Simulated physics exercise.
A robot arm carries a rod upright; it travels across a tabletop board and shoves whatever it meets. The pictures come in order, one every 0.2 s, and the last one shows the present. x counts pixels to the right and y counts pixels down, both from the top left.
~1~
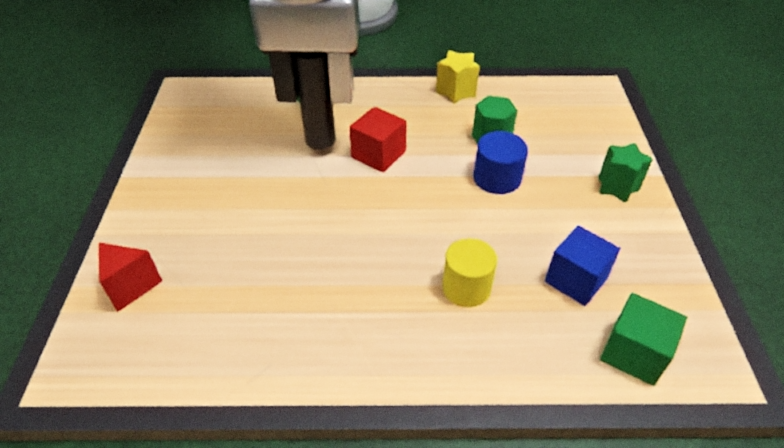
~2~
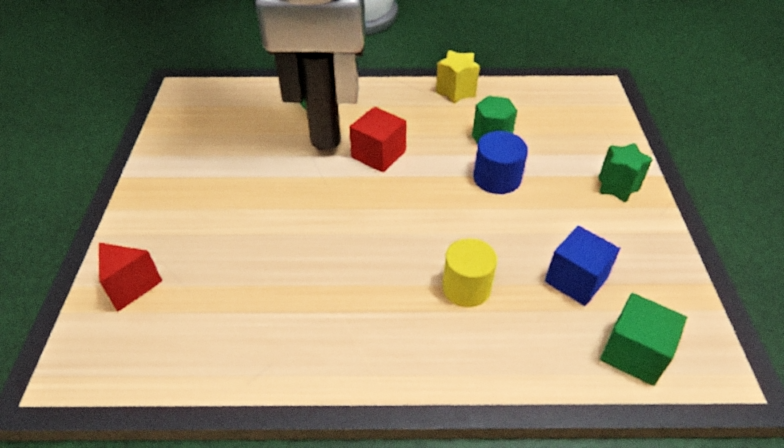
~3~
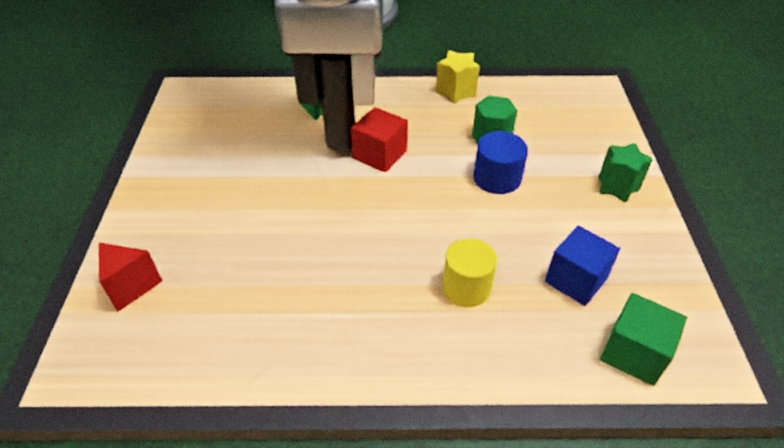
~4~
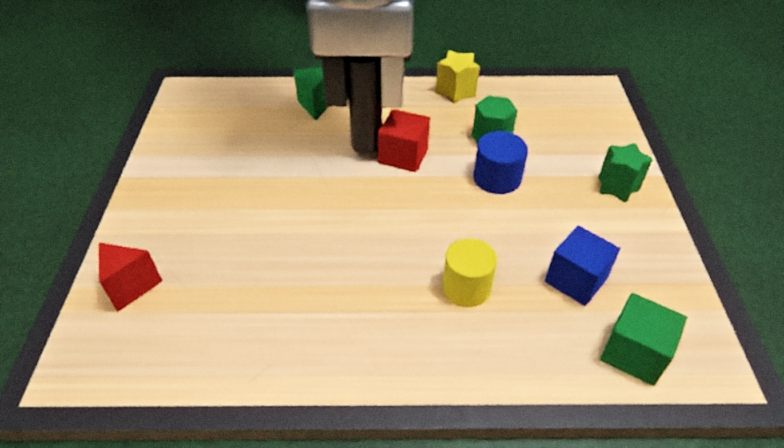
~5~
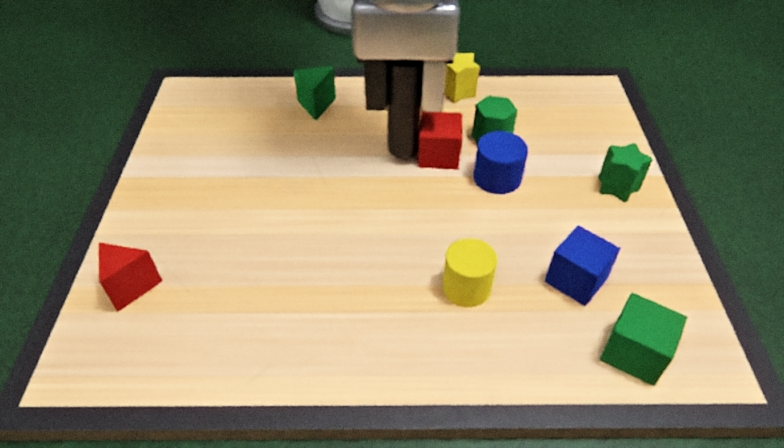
A dark rod on a robot arm moves right and pushes the red cube rightward.
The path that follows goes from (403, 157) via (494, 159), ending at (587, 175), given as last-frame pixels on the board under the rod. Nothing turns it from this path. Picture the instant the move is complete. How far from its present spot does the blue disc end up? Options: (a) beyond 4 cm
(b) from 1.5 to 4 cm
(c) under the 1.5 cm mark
(b)
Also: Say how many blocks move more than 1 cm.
The number is three or more.
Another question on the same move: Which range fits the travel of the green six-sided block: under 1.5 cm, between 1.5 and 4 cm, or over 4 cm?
The block shifts more than 4 cm.
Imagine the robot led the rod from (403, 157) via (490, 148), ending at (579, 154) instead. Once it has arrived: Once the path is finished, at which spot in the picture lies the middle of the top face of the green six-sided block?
About (533, 95).
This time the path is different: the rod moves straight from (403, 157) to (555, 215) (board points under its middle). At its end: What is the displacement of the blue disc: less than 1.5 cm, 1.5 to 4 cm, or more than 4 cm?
That block covers upwards of 4 cm.
What follows on the original path. One third of the way, rod at (467, 150); red four-sided block at (503, 118), turned 30° anticlockwise; green six-sided block at (526, 97); blue disc at (515, 149).
Two thirds of the way, rod at (528, 154); red four-sided block at (554, 112), turned 75° anticlockwise; green six-sided block at (546, 86), turned 35° anticlockwise; blue disc at (535, 158).
At the end, rod at (590, 166); red four-sided block at (561, 111), turned 90° anticlockwise; green six-sided block at (546, 86), turned 40° anticlockwise; blue disc at (535, 158); green star at (634, 157).
